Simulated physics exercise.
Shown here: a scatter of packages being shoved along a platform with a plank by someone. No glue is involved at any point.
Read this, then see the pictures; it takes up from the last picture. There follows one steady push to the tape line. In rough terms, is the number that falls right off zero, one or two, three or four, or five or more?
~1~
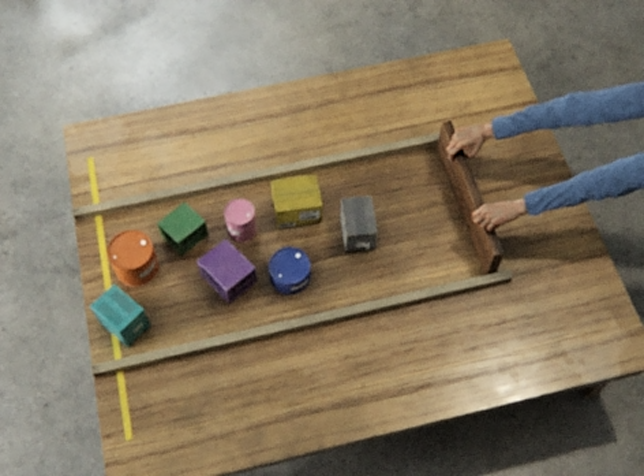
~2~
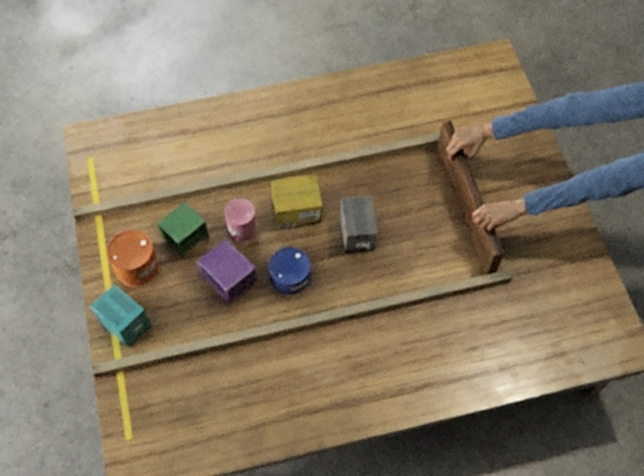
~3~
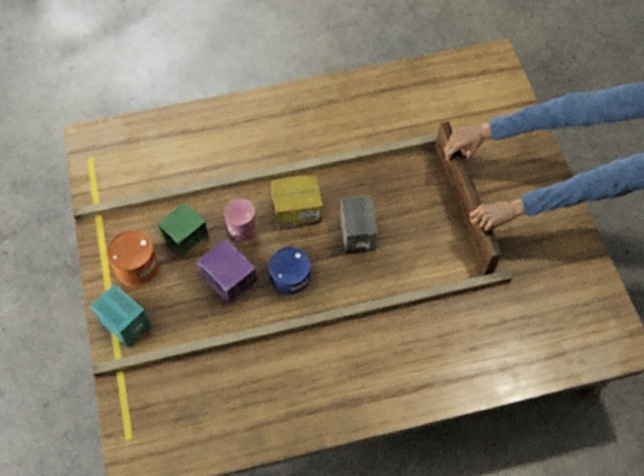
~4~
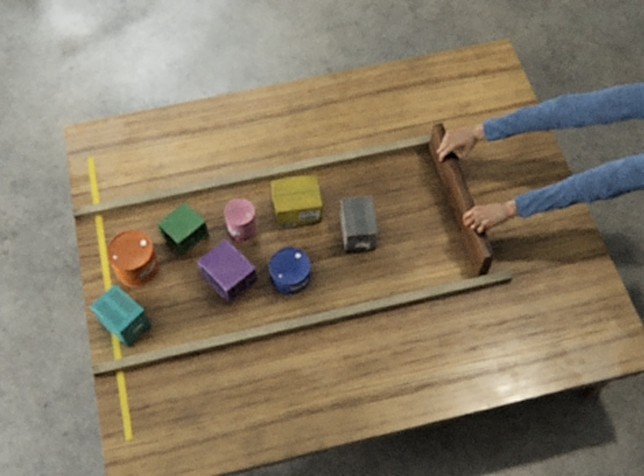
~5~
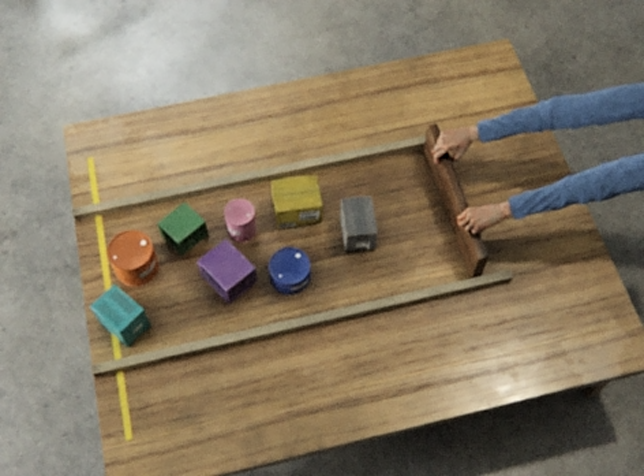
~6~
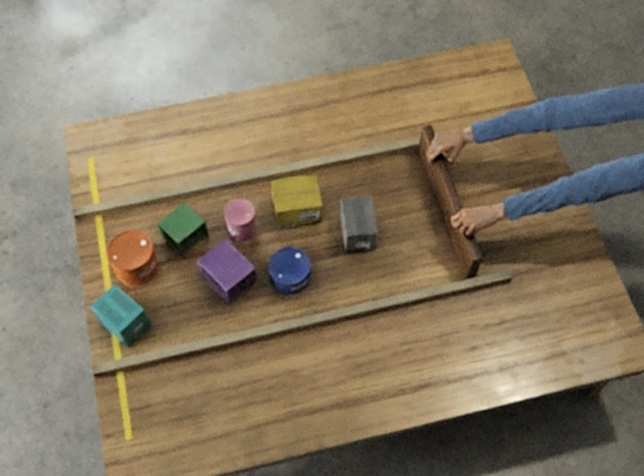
It is five or more.
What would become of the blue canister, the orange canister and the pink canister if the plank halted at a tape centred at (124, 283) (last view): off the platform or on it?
First, the blue canister is safe; next, the orange canister takes the fall; last, the pink canister takes the fall.
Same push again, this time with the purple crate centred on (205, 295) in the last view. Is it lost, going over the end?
Placed there, the purple crate ends up below.
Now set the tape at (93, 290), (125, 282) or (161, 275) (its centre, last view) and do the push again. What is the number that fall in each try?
Down on the ground: 8, 5 and 1.
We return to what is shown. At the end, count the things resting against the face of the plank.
The count in contact is 2.
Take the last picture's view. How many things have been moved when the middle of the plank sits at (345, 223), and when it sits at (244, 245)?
Well, it's 2 at the first one and 6 at the second.
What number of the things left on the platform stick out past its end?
The count is 2.
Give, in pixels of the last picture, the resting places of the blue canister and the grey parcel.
One is at about (91, 332), the other at about (89, 284).
A little later, none off yet; turquoise tote at rest near (121, 317); orange canister at rest near (133, 259); green crate at rest near (183, 229).
When it is over, the number that fall off is five or more; down, yellow parcel, pink canister, purple crate, green crate, orange canister and turquoise tote.
